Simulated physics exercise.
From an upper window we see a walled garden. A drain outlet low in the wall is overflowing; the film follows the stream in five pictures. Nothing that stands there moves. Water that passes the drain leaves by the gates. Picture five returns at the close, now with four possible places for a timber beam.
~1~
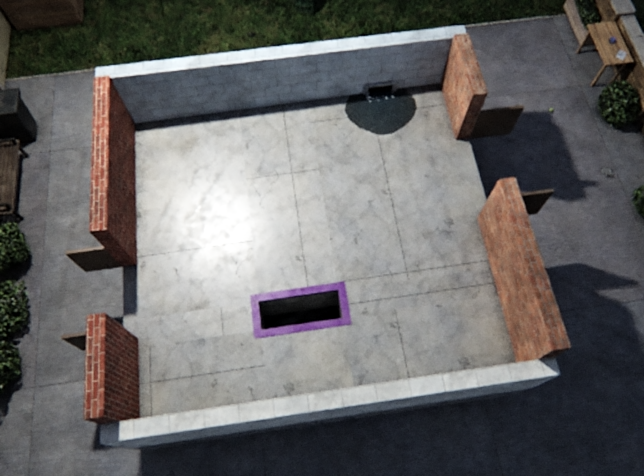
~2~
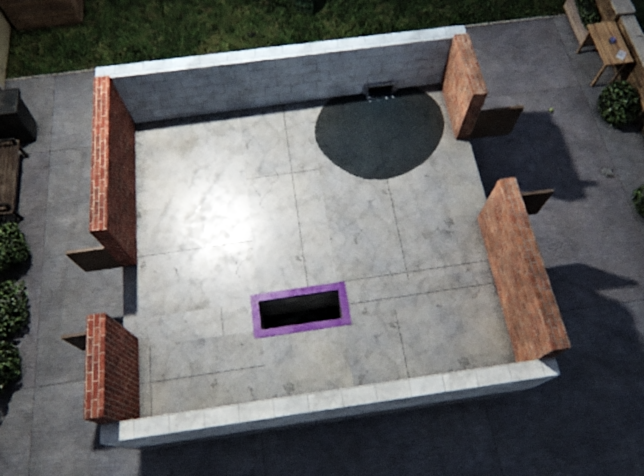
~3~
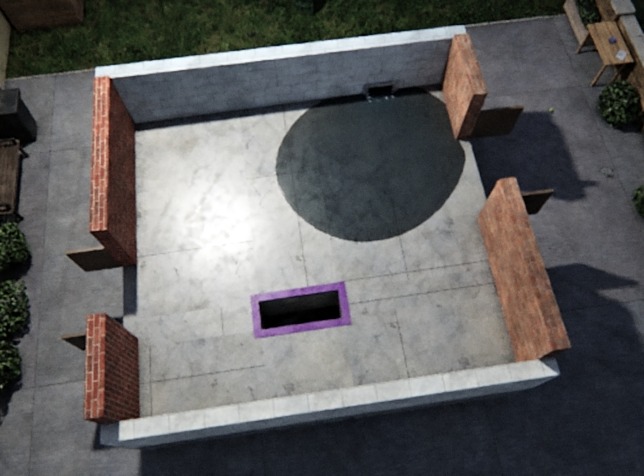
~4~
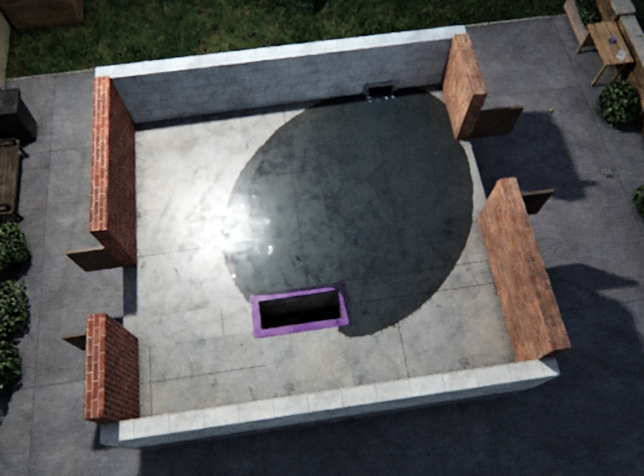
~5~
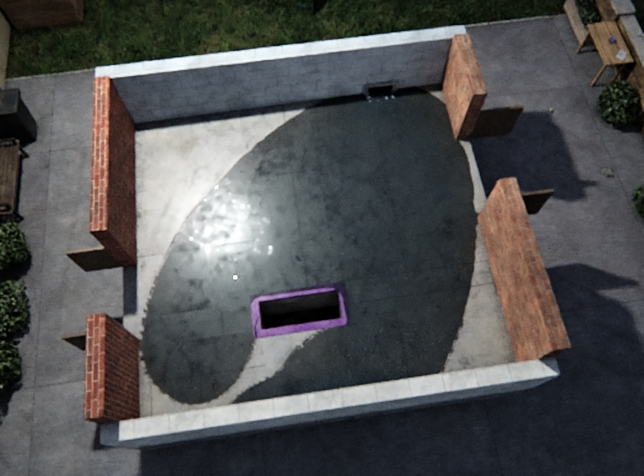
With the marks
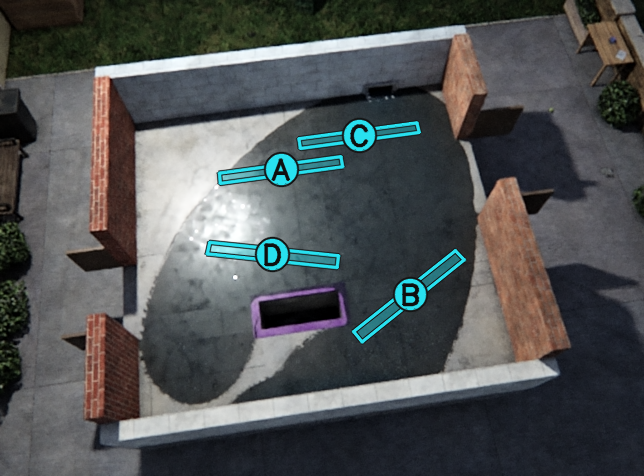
A walled garden with a pale paved floor, brick side walls and whitish walls at top and bottom is seen from an upper window. A purple-edged, dark rectangular drain lies below the middle, with open gates at left and right. From an outfall at the upper right, dark water spreads down and leftward, reaches the drain and passes around it, while the view stays still.
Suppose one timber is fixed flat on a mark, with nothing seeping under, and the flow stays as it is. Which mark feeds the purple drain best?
It is B.
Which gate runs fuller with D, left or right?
The left gate.
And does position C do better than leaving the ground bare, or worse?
Position C is worse.
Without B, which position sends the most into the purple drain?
A.
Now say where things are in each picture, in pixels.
Outfall at (380, 88); purple drain at (300, 310); open gate at (138, 301); open gate at (466, 178); water covers 3 % of the ground and shows as far out as (375, 127); purple drain still dry.
Water covers 10 % of the ground and shows as far out as (352, 170); purple drain still dry.
Water covers 24 % of the ground and shows as far out as (322, 226); purple drain still dry.
Water covers 43 % of the ground and shows as far out as (246, 290); purple drain taking water.
Water covers 61 % of the ground and shows as far out as (177, 374); purple drain taking water.
On the marked copy, A from (219, 178) to (341, 161); B from (357, 336) to (459, 255); C from (299, 143) to (418, 127); D from (208, 248) to (337, 261).
With A, about 45 % of the stream runs into the purple drain, about 53 % out by the gates.
With B, about 56 % of the stream runs into the purple drain, about 41 % out by the gates.
With C, about 36 % of the stream runs into the purple drain, about 62 % out by the gates.
With D, about 32 % of the stream runs into the purple drain, about 66 % out by the gates.
